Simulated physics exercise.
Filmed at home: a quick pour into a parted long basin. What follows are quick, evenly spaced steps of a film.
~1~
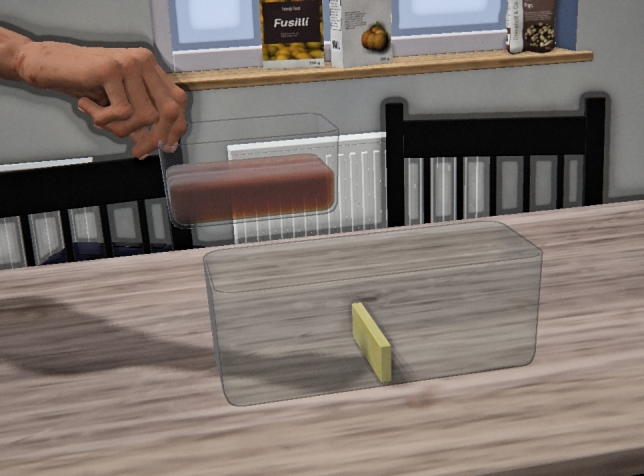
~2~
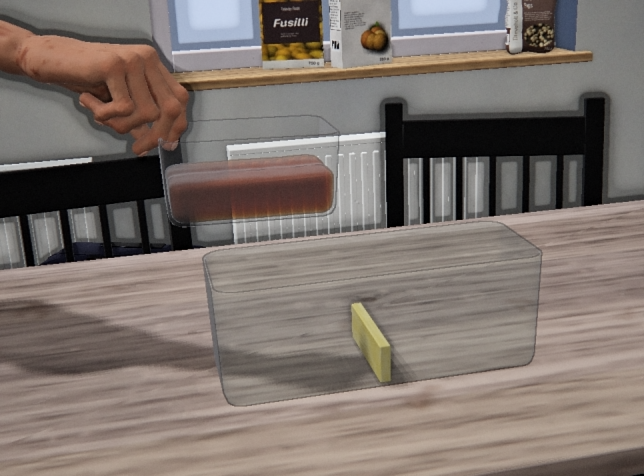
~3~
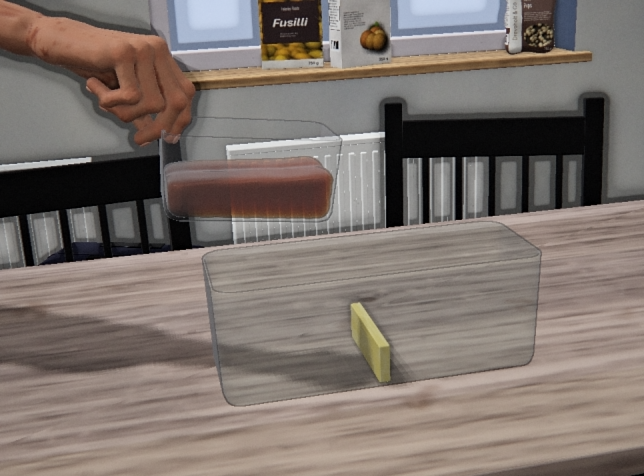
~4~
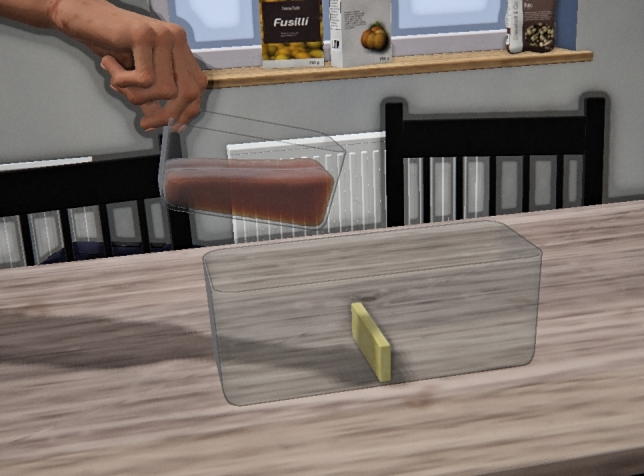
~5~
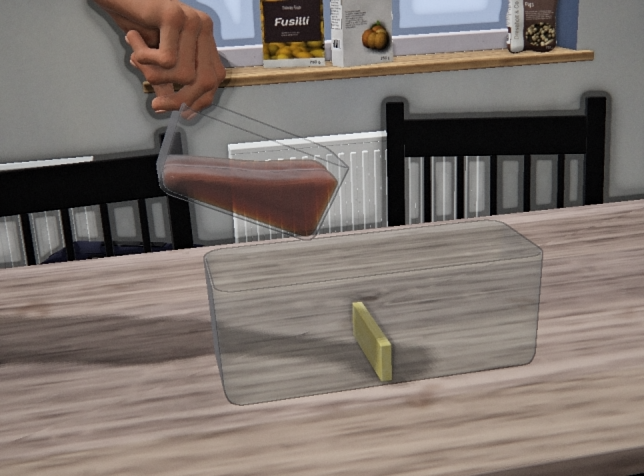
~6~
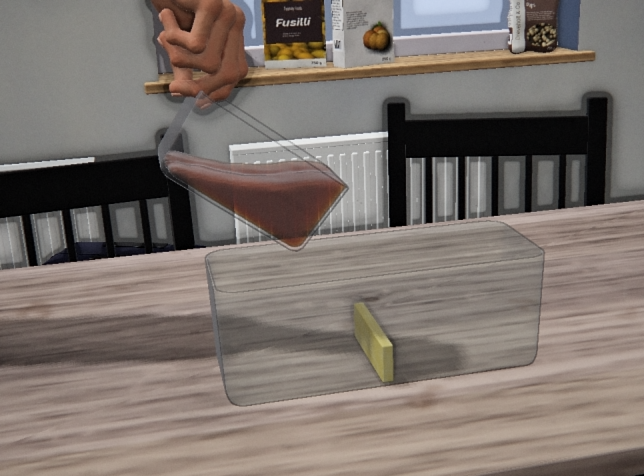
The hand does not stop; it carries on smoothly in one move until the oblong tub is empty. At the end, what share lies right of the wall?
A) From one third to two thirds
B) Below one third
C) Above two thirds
From one third to two thirds (A).
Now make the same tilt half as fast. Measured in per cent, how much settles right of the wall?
Near 55 %.
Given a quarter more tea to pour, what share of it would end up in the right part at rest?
Near 50 parts in a hundred.
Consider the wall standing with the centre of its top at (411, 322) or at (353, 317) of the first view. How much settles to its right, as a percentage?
Case 1: 10 %; case 2: 60 %.
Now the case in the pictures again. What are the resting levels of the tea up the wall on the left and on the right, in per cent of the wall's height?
Left near 40; right near 30.
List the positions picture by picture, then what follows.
In the first frame, it leans 0°; its right rim is at (329, 123); the tea meets the walls at (166, 177) and (326, 161); the long basin's rim runs from (208, 274) to (521, 238); the wall's top is at (370, 325).
In the second frame, it leans 2°; its right rim is at (329, 126); the tea meets the walls at (165, 175) and (325, 162).
In the third frame, it leans 7°; its right rim is at (332, 133); the tea meets the walls at (165, 173) and (325, 165).
In the fourth frame, it leans 15°; its right rim is at (336, 145); the tea meets the walls at (164, 170) and (326, 167).
In the fifth frame, it leans 25°; its right rim is at (338, 160); the tea meets the walls at (162, 165) and (330, 167).
In the sixth frame, it leans 37°; its right rim is at (338, 180); the tea meets the walls at (164, 159) and (337, 171).
A moment on, the oblong tub is tipped on its side and 27 per cent is still to pour, 19 is left of the wall and 35 right of it.
Next, the oblong tub is tipped right over and 12 per cent is still to pour, 38 is left of the wall and 46 right of it.
Then the oblong tub is tipped right over and 2 per cent is still to pour, 51 is left of the wall and 45 right of it.
Later the oblong tub is tipped right over and 0 per cent is still to pour, 54 is left of the wall and 45 right of it.
In the end 54 per cent lies left of the wall, 45 right of it and 1 outside.
